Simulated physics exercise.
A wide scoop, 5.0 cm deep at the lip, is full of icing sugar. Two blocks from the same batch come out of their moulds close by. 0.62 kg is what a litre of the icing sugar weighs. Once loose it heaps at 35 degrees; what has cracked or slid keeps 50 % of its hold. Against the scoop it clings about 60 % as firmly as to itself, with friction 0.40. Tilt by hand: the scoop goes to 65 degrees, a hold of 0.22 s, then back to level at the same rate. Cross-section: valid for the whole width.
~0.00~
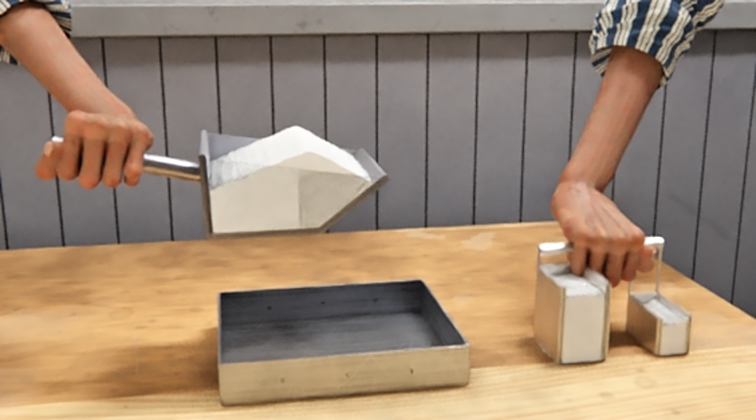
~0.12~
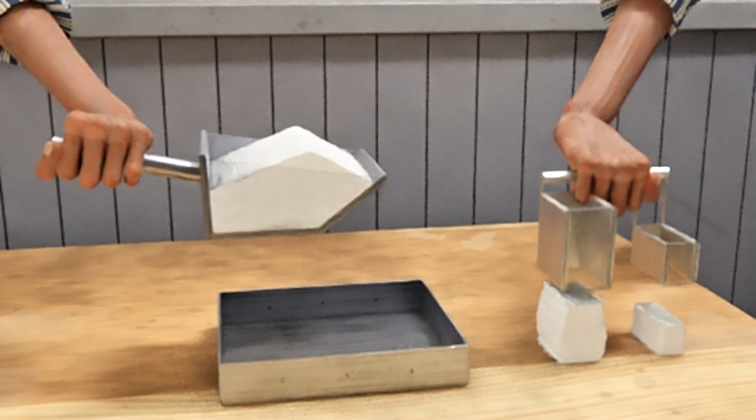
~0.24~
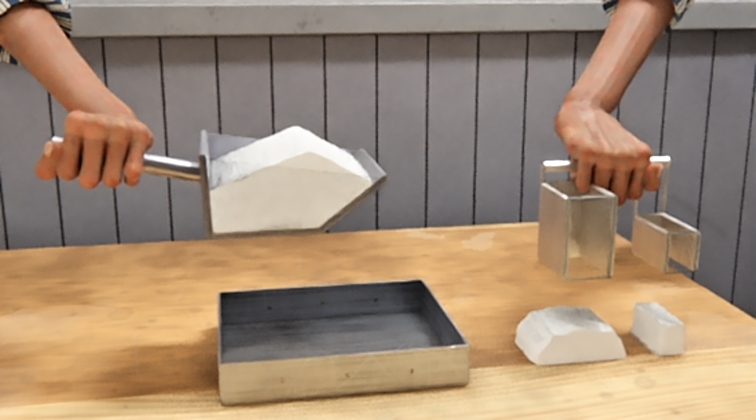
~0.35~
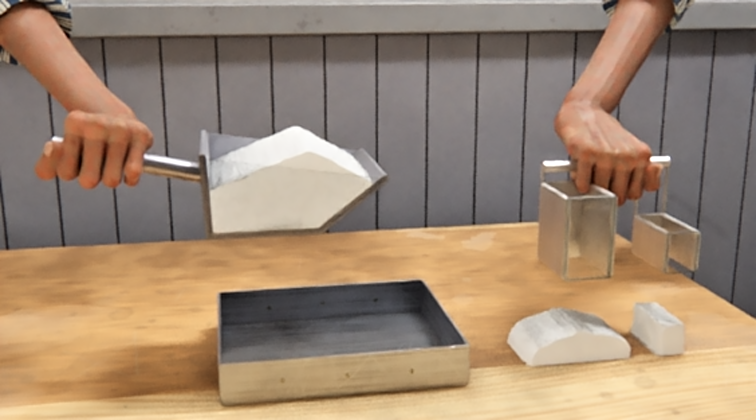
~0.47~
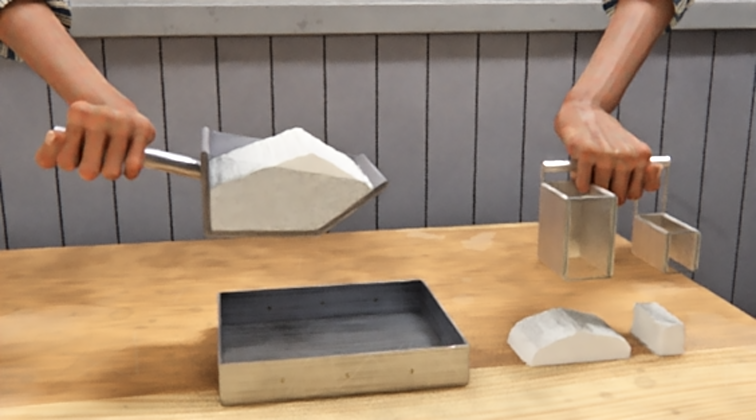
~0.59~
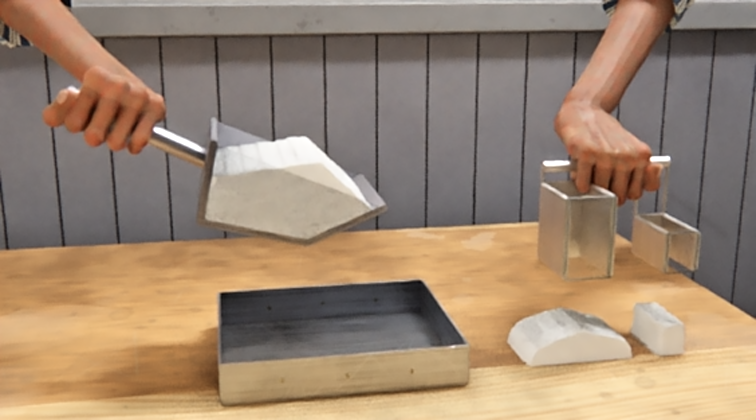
At a wooden table against grey boards, the left hand holds a scoop heaped with white powder above an empty metal tray while the right lifts two moulds off white blocks. The taller block slumps into a low mound as the small one keeps its shape, then the scoop tilts slightly down rightward.
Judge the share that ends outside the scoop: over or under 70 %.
The answer is more than 70 %.
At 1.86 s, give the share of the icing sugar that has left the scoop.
Near 90 %.
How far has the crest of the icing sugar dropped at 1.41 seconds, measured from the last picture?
8.5 cm.
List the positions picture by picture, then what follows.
The first picture shows lip at (383, 176), tilt 0 degrees; top of the icing sugar at (309, 150); blocks stand 7.8 cm, 3.8 cm (left to right).
The second picture shows lip at (383, 176), tilt 0 degrees; top of the icing sugar at (309, 150); blocks stand 6.9 cm, 3.7 cm (left to right).
The third picture shows lip at (383, 176), tilt 0 degrees; top of the icing sugar at (309, 150); blocks stand 4.0 cm, 3.7 cm (left to right).
The fourth picture shows lip at (383, 176), tilt 0 degrees; top of the icing sugar at (309, 150); blocks stand 3.8 cm, 3.7 cm (left to right).
The fifth picture shows lip at (384, 182), tilt 3 degrees; top of the icing sugar at (315, 153); blocks stand 3.8 cm, 3.6 cm (left to right).
The sixth picture shows lip at (383, 205), tilt 15 degrees; top of the icing sugar at (303, 163); blocks stand 3.7 cm, 3.6 cm (left to right).
After 0.97 s, the scoop is at 57 degrees and 0 % has left it.
After 1.41 s, the scoop is at 63 degrees and 77 % has left it.
After 1.86 s, the scoop is at 16 degrees and 88 % has left it.
After 2.31 s, the scoop is at 0 degrees and 88 % has left it.
After 2.45 s, at the end, the scoop is at 0 degrees and 88 % has left it.
